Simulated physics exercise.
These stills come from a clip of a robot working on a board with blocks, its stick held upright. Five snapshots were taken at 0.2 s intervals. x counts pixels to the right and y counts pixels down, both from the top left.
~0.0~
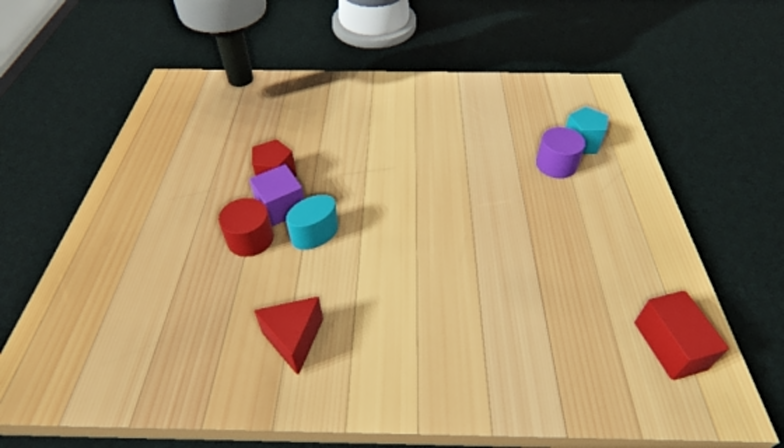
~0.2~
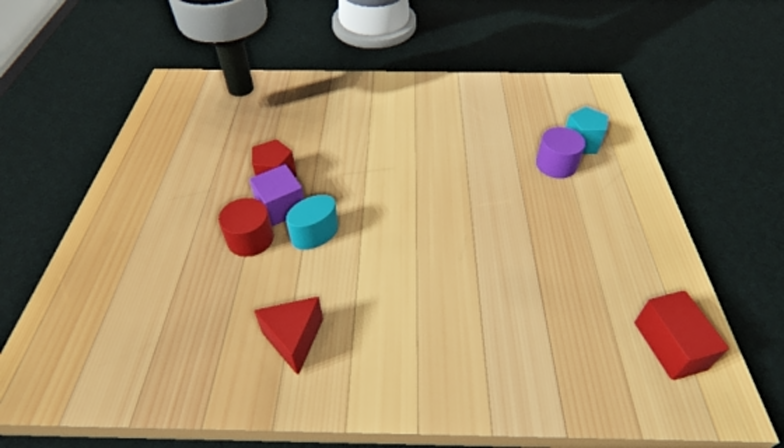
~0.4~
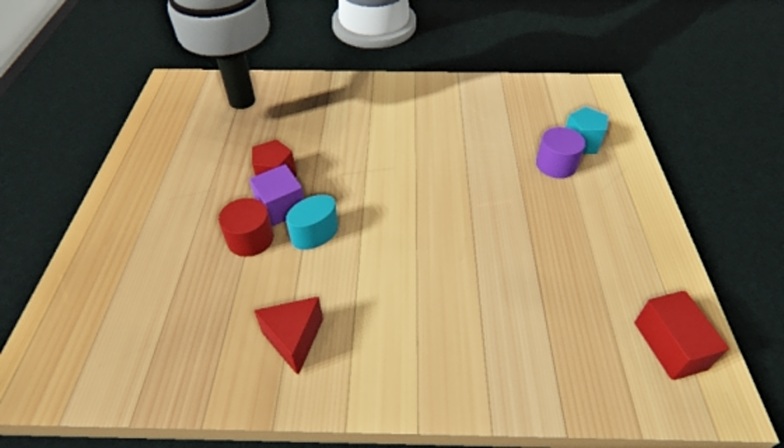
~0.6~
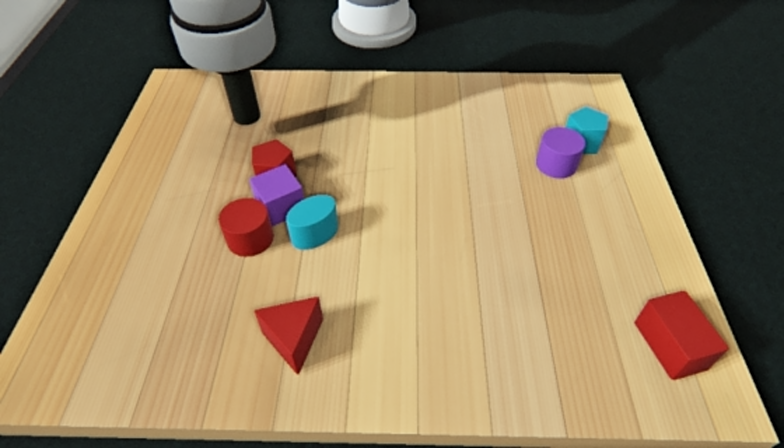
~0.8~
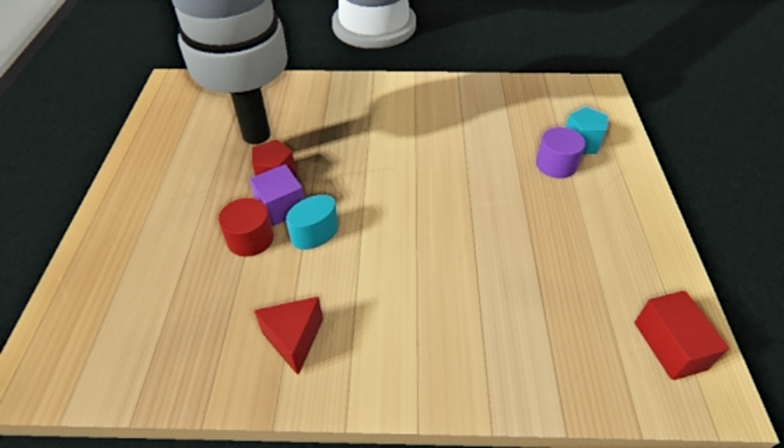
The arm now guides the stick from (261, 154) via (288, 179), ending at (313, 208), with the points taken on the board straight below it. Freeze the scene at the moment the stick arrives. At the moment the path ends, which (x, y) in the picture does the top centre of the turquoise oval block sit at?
In the picture, that point is around (329, 239).
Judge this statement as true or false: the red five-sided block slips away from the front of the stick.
That claim is false.
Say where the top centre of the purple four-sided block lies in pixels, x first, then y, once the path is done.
The spot you're after is about (284, 234) in the image.
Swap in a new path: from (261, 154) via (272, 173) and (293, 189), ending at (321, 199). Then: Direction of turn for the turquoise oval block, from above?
Looking down, my answer is that the turquoise oval block rotates anticlockwise.
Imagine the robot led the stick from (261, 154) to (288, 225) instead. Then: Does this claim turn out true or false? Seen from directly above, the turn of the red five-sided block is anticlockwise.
The claim holds.
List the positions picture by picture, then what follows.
The first frame shows tip of the stick at (241, 80), middles of tops, red circle at (243, 215), red five-sided block at (270, 153), purple four-sided block at (275, 183), turquoise oval block at (311, 210).
The second frame shows stick at (241, 90), nothing pushed.
The third frame shows stick at (243, 102), nothing pushed.
The fourth frame shows stick at (247, 117), nothing pushed.
The fifth frame shows stick at (257, 136), red circle at (243, 215), red five-sided block at (270, 153), purple four-sided block at (275, 183), turquoise oval block at (311, 210).
What follows on the original path. One third of the way, stick at (276, 152); red five-sided block at (288, 165); purple four-sided block at (287, 192), turned 30° clockwise; turquoise oval block at (314, 217).
Two thirds of the way, stick at (292, 170); red five-sided block at (302, 186); purple four-sided block at (291, 215), turned 45° clockwise; turquoise oval block at (324, 235), turned 35° anticlockwise.
At the end, stick at (310, 190); red circle unmoved; red five-sided block at (315, 209), turned 20° clockwise; purple four-sided block at (284, 234), turned 60° clockwise; turquoise oval block at (329, 239), turned 30° anticlockwise.
